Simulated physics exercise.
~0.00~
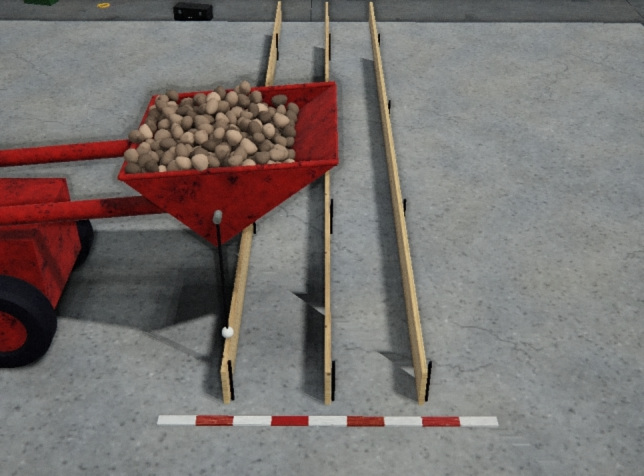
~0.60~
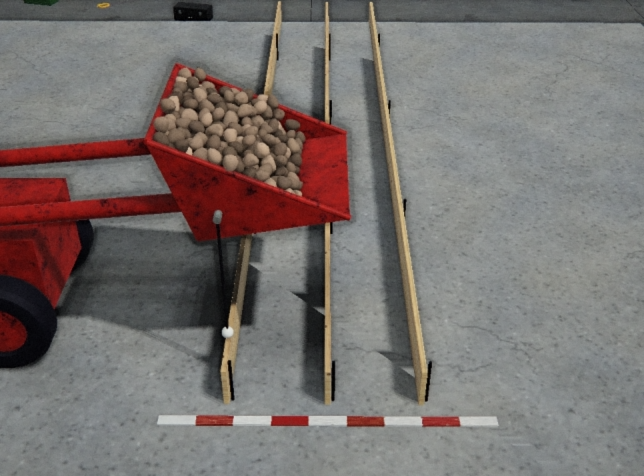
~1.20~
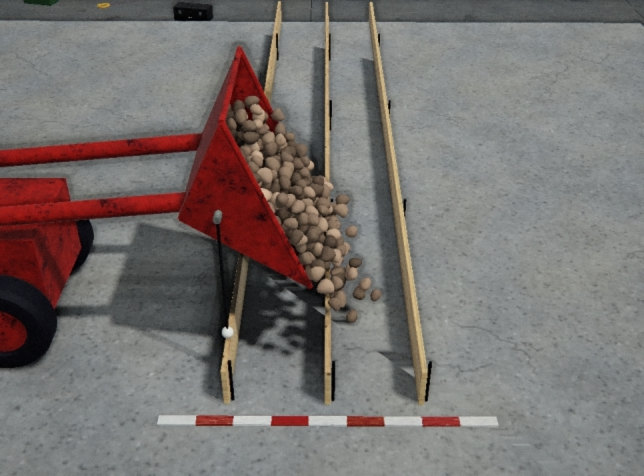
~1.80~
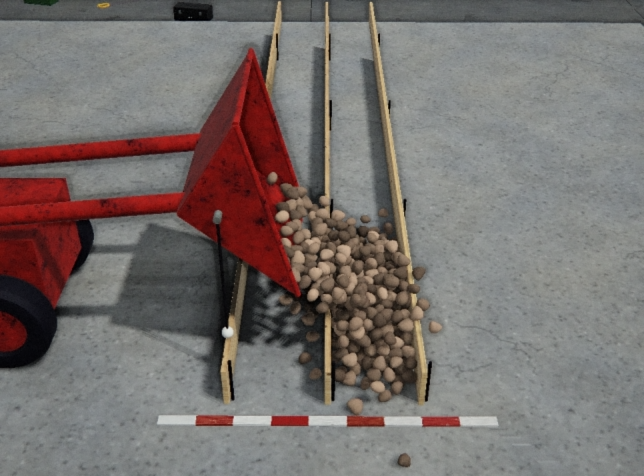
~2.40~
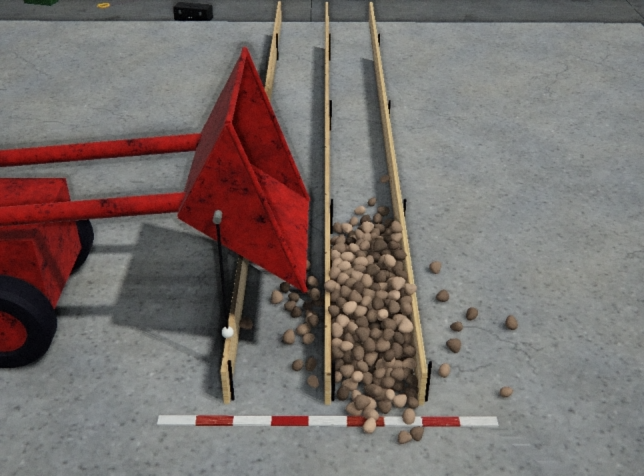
A red bucket heaped with rounded brown stones, held out by a small red loader on the left, hangs level above three wooden planks standing on a grey concrete floor. It tips forward to the right, and the stones slide toward its lower edge. As it tilts steeply, they pour out in a thick stream, mostly beyond the middle plank. The heap spreads between the middle and right planks and spills toward the red and white strip. Finally the bucket hangs steeply tipped and emptied, with most stones in the far bay, some in the near bay and a few scattered past the last plank.
